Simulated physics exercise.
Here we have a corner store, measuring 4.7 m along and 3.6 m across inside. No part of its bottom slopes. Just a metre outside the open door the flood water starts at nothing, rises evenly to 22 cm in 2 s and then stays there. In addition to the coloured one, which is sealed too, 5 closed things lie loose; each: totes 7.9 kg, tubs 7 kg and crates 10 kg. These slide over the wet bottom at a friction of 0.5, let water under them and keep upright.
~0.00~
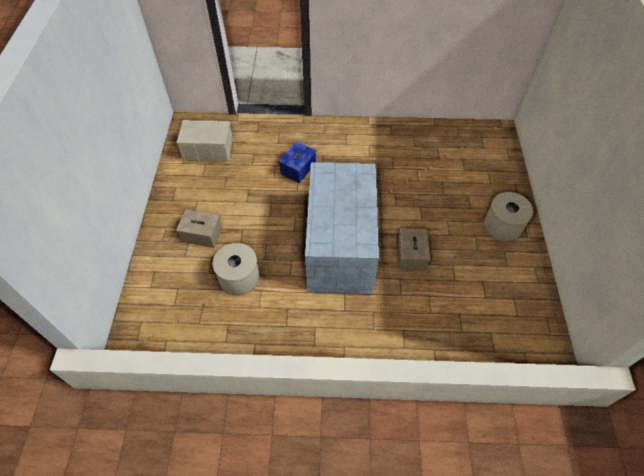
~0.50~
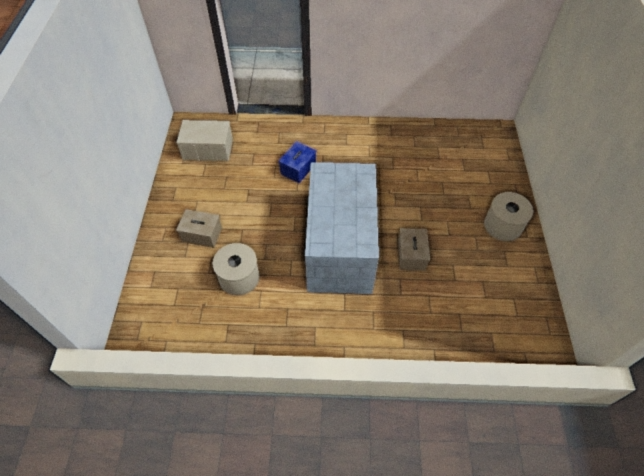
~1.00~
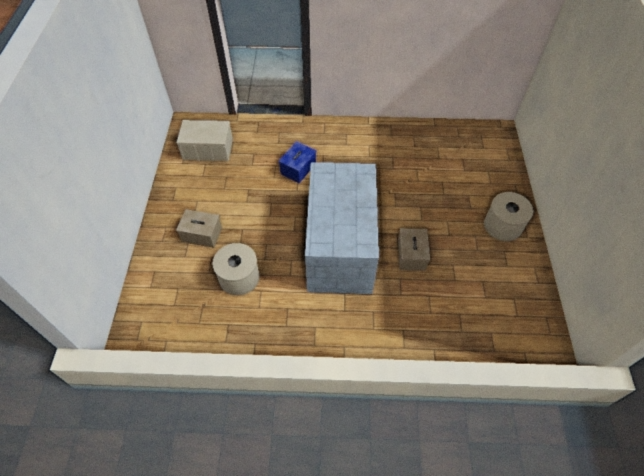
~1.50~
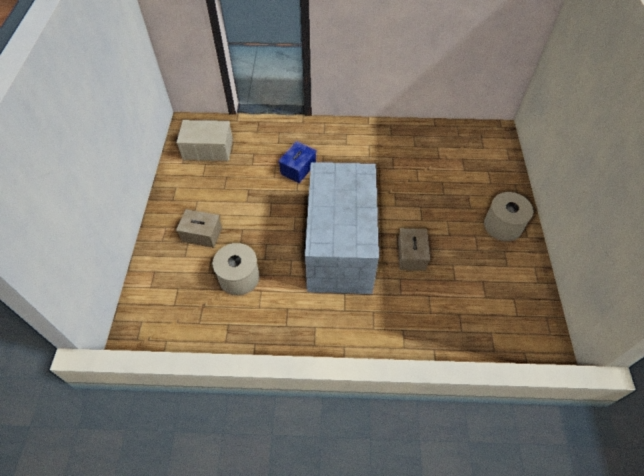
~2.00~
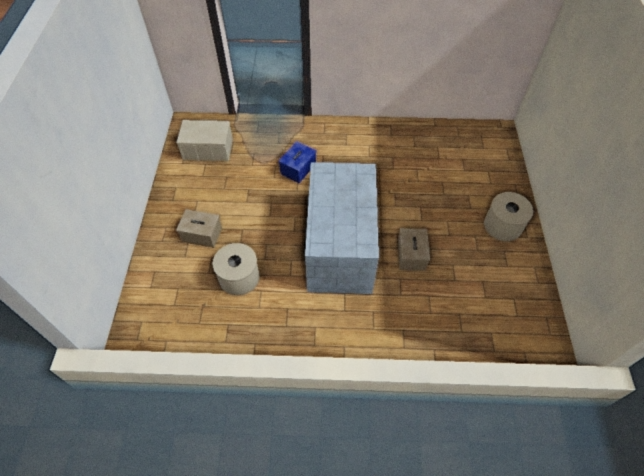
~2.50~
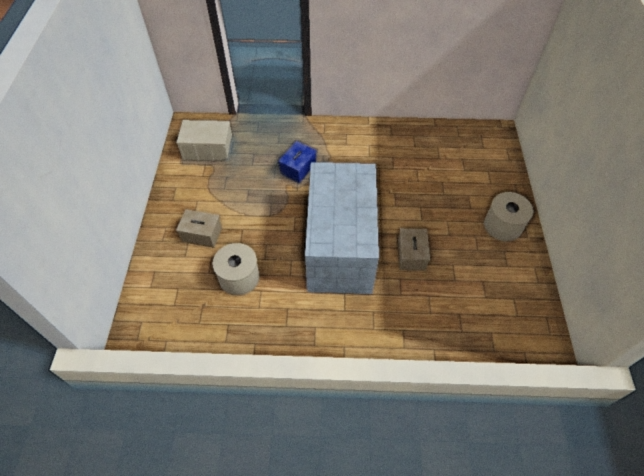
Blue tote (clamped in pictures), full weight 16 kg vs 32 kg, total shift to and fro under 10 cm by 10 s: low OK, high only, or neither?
High only.
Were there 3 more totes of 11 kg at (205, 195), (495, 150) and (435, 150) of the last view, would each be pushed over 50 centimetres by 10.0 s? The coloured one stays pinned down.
Taking them in order, the first is beyond the line, the second inside the line and the third inside the line.
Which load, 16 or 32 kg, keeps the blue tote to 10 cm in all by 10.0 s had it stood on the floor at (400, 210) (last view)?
Result: Both pass.
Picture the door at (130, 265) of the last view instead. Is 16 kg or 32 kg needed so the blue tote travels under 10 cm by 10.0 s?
Well, then the lesser option suffices.
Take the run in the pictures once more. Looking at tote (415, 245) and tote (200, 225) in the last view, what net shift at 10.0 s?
0 cm and 350 cm respectively.
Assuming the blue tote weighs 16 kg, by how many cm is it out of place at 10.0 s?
Shift: About 40 cm.
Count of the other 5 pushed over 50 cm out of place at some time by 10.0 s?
It adds up to 3.
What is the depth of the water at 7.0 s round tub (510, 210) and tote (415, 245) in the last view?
First about 3 cm, second about 2 cm.
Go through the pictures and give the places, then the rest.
The blue tote at (298, 156), on the bottom; 0.0 m2 under water; 0 of 6 have shifted, in the first frame.
The blue tote at (298, 156), on the bottom; 0.0 m2 under water; 0 of 6 have shifted, in the second frame.
The blue tote at (298, 156), on the bottom; 0.0 m2 under water; 0 of 6 have shifted, in the third frame.
The blue tote at (298, 156) rests on the ground; 0.0 m2 under water; 0 of 6 have shifted, in the fourth frame.
The blue tote at (298, 156), on the bottom; 0.5 m2 under water; 0 of 6 have shifted, in the fifth frame.
The blue tote at (298, 156) rests on the ground; 1.8 m2 under water; 0 of 6 have shifted, in the sixth frame.
After 3.5 s the blue tote would be 35 cm from its start with 16 kg and 0 cm from its start with 32 kg; 8 cm of water round it then.
After 4.5 s the blue tote would be 42 cm from its start with 16 kg and 0 cm from its start with 32 kg; 6 cm of water round it then.
After 7.0 s the blue tote would be 42 cm from its start with 16 kg and 0 cm from its start with 32 kg; 7 cm of water round it then.
After 10.0 s the blue tote would be 42 cm from its start with 16 kg and 0 cm from its start with 32 kg; 9 cm of water round it then.
